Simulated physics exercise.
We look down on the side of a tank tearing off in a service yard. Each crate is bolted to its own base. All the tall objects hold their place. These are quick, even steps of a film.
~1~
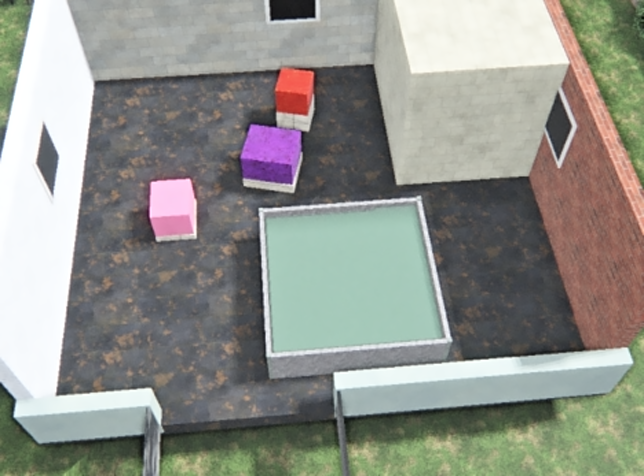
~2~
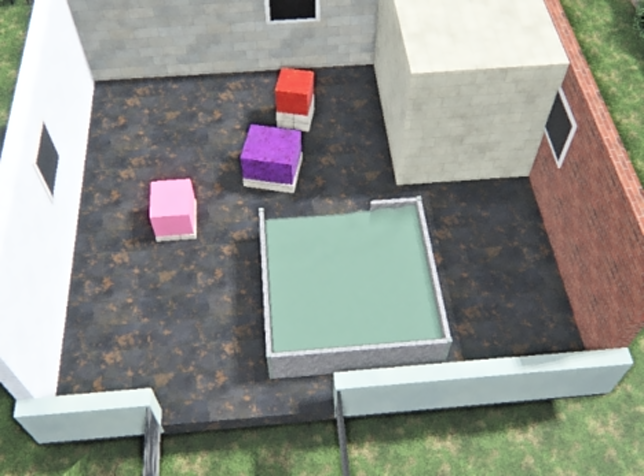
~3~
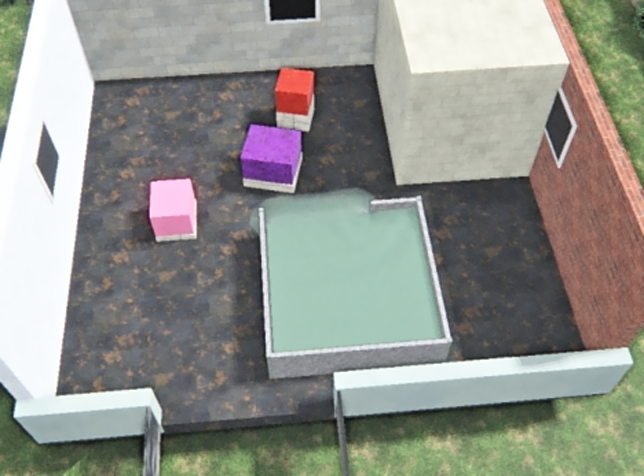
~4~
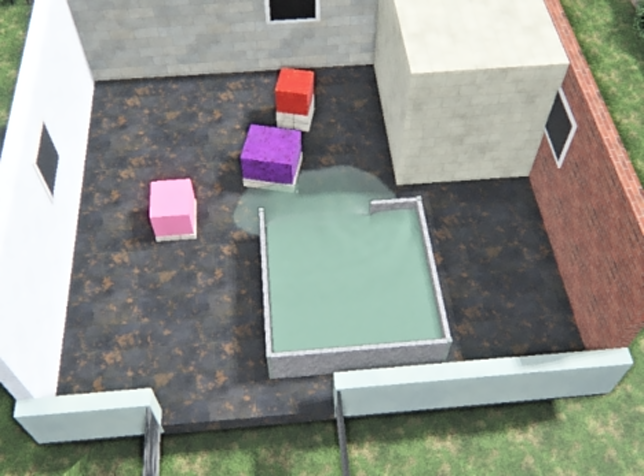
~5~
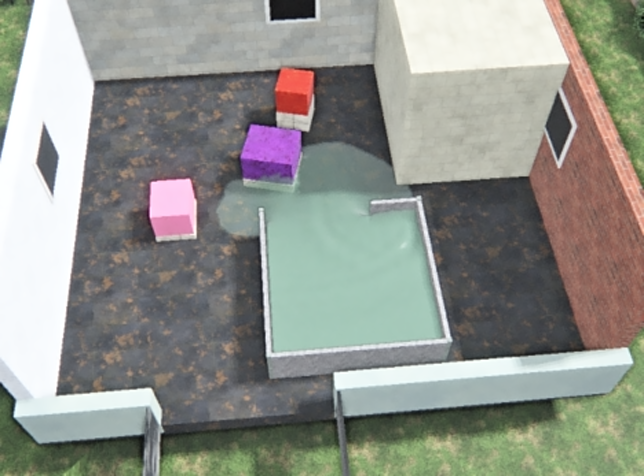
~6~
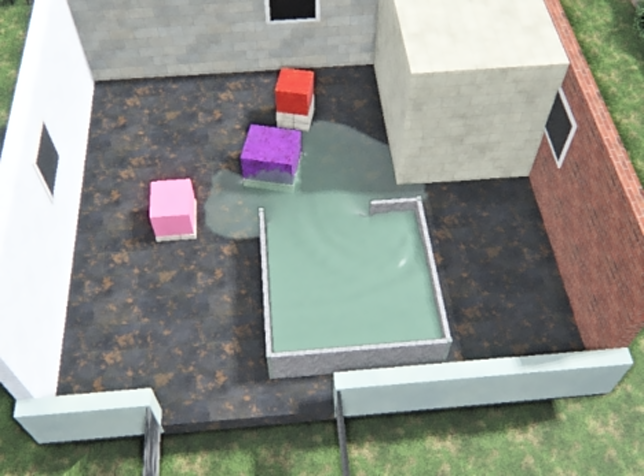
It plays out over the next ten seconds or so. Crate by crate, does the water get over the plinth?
The purple crate gets wet; the red crate stays dry; the pink crate gets wet.
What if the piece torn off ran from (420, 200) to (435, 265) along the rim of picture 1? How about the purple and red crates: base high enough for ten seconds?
One by one: The purple crate is safe; the red crate escapes it.
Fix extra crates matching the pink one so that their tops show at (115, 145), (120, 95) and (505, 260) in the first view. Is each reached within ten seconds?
One after the other: Ends up wet, is topped, remains dry.
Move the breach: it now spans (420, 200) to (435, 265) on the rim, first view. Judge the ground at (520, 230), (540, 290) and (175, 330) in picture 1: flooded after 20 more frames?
In that order: Wet, wet, clear.
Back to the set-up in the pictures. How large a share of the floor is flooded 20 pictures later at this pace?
Some 65 per cent.
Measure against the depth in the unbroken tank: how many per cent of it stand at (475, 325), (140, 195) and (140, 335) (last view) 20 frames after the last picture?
Roughly 0, 4 and 2 per cent, in turn.
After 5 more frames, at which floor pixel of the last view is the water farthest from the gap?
Near (358, 68).
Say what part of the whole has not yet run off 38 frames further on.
Roughly 98 per cent.
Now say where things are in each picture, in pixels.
In the first picture, still water in the water tank at (349, 274).
In the second picture, the front is at a hidden place, out from the gap on the water tank's far side.
In the third picture, the front is at (367, 196), out from the gap on the water tank's far side.
In the fourth picture, water pours out on the water tank's far side and has run to (352, 171).
In the fifth picture, the front is at (339, 146), out from the gap on the water tank's far side.
In the sixth picture, water pours out on the water tank's far side and has run to (330, 125).
A moment on, water covers 25 % of the floor; the purple crate water round its plinth, the red crate water round its plinth, the pink crate water round its plinth.
Next, water covers 35 % of the floor; the purple crate water round its plinth, the red crate water round its plinth, the pink crate water round its plinth.
Then, water covers 65 % of the floor; the purple crate water round its plinth, the red crate water round its plinth, the pink crate water round its plinth.
Later, water covers 75 % of the floor; the purple crate water round its plinth, the red crate water round its plinth, the pink crate water round its plinth.
In the end, water covers 90 % of the floor; the purple crate was topped, the red crate stayed above the water, the pink crate was topped.
